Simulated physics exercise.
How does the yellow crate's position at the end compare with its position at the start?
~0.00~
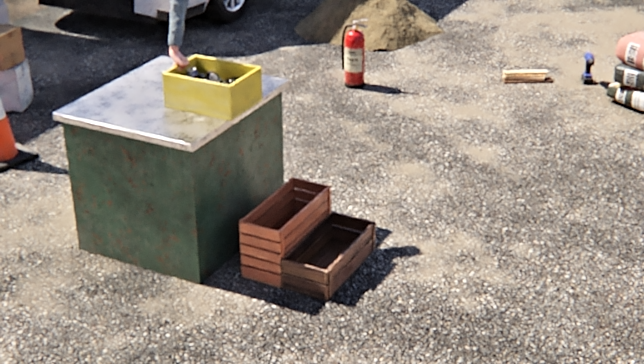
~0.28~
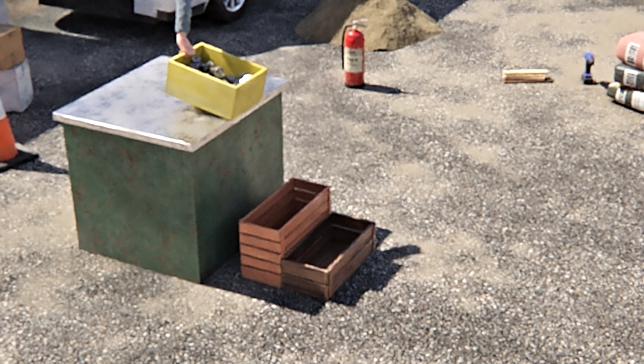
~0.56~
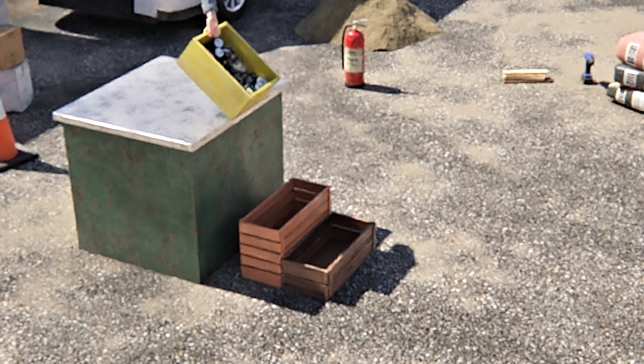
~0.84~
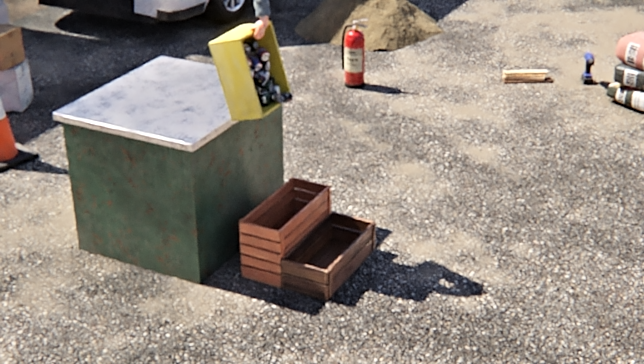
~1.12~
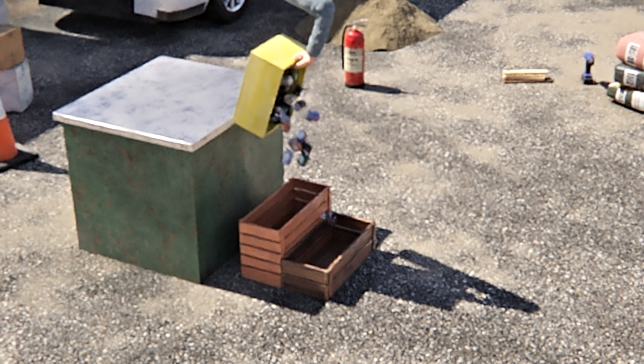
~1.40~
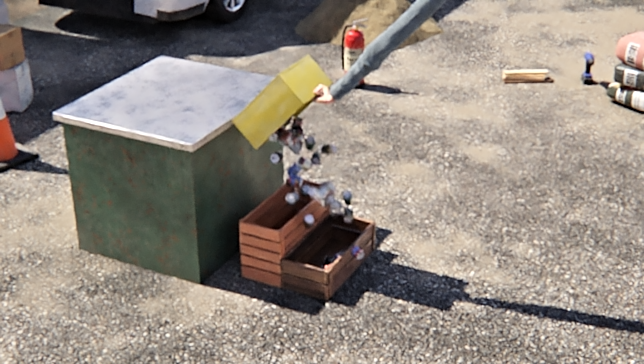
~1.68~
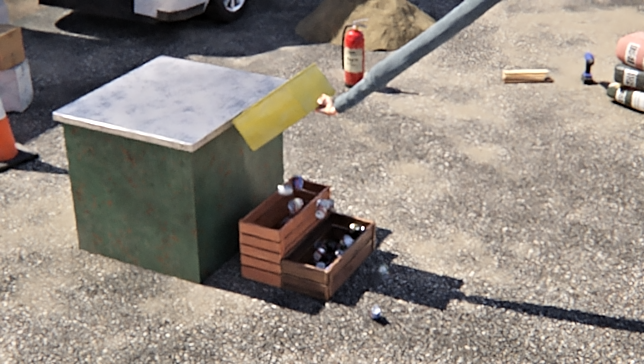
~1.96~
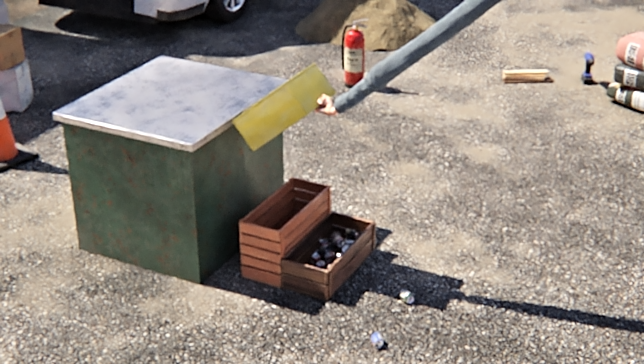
At the start the yellow crate sits upright on top of the bench, while at the end it is farther right and slightly lower, tipped over past the bench's right edge and held there by an arm.
